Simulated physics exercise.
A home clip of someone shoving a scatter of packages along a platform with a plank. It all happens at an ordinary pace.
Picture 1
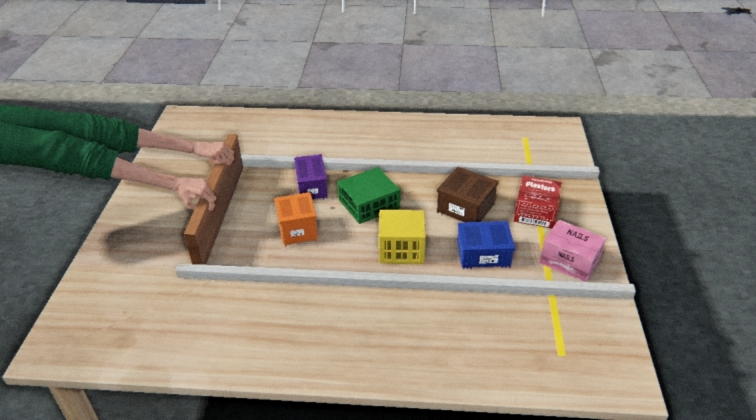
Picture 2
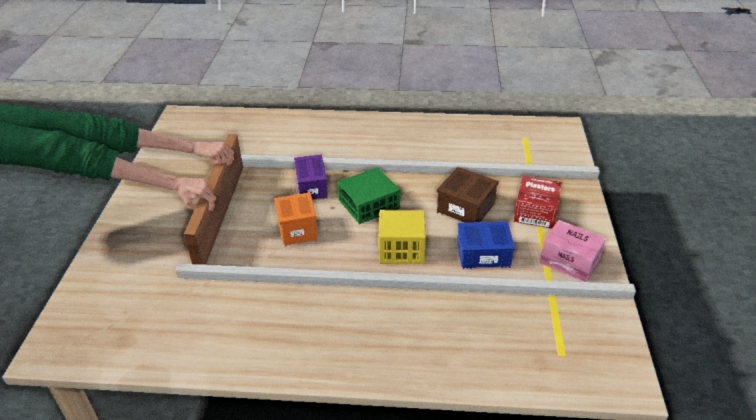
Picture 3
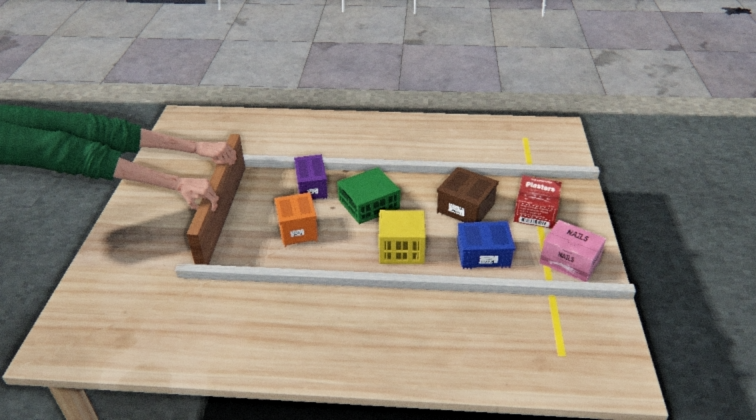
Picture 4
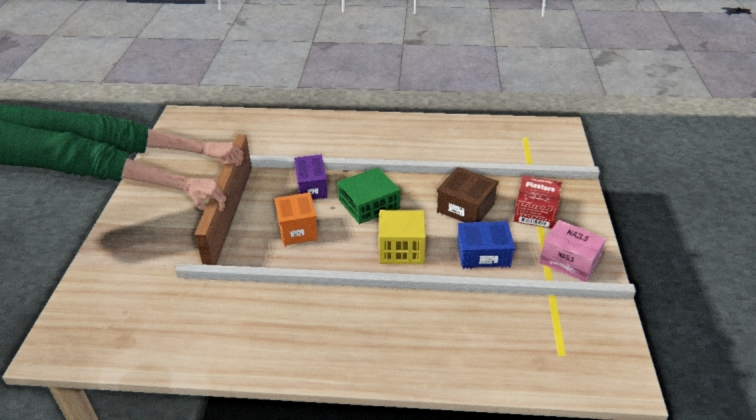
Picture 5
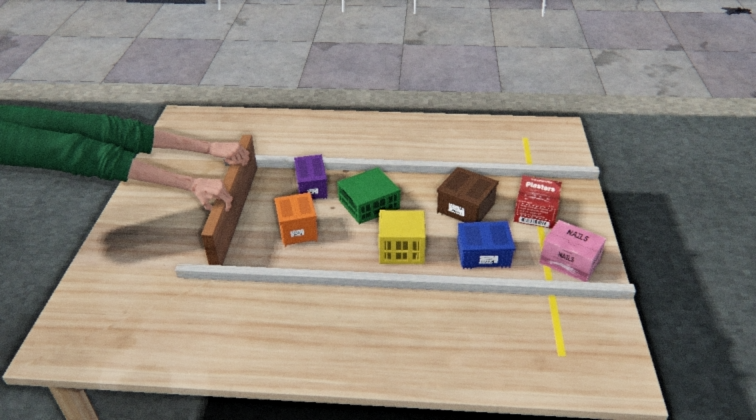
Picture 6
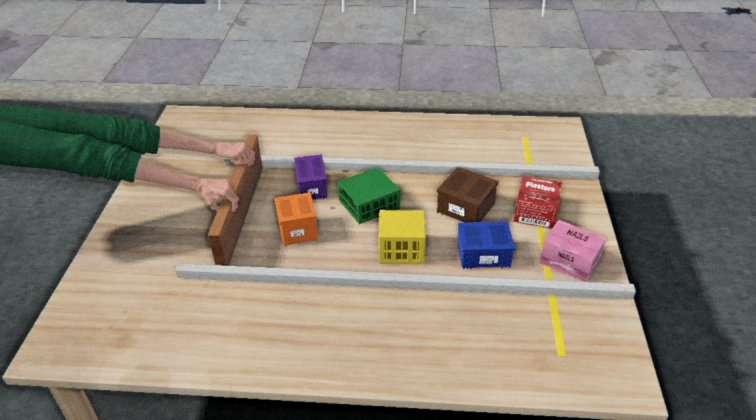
A wooden plank, gripped by two hands in green sleeves, slid slowly a short way to the right across a wooden table, while the scattered colourful boxes and crates ahead of it stayed still.
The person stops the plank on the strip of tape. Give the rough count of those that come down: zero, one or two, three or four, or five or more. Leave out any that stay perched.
As it turns out, the number that fall off is three or four.
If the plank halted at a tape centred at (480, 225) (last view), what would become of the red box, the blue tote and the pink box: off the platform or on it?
The red box is lost, the blue tote holds on, the pink box drops off.
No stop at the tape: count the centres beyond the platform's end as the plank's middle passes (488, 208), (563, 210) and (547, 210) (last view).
The counts: 2, 6 and 4.
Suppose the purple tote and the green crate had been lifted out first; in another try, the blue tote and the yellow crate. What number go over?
Fallen: 2, and 2 in the other try.
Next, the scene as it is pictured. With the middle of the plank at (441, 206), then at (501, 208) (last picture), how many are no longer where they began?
The counts are 8 and 8.
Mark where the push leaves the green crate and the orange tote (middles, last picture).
The green crate at (599, 213), the orange tote at (564, 234).
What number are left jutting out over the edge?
Overhanging: 2.
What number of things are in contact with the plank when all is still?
2 of them.
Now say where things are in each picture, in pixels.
The first frame shows pink box (572, 251); red box (538, 202); blue tote (485, 245); plank (217, 197); tape (540, 227).
The second frame shows red box (538, 202); plank (217, 197).
The third frame shows blue tote (485, 245); purple tote (311, 178).
The fourth frame shows pink box (572, 251); orange tote (297, 220).
The fifth frame shows red box (538, 202); yellow crate (402, 237).
The sixth frame shows pink box (572, 251); red box (538, 202); blue tote (485, 245); plank (238, 198); tape (540, 227).
Soon after, none off yet; pink box at rest near (572, 251); red box at rest near (538, 202); blue tote at rest near (485, 245).
By the end, the number that fall off is three or four; fallen, brown tote, blue tote, red box and pink box.
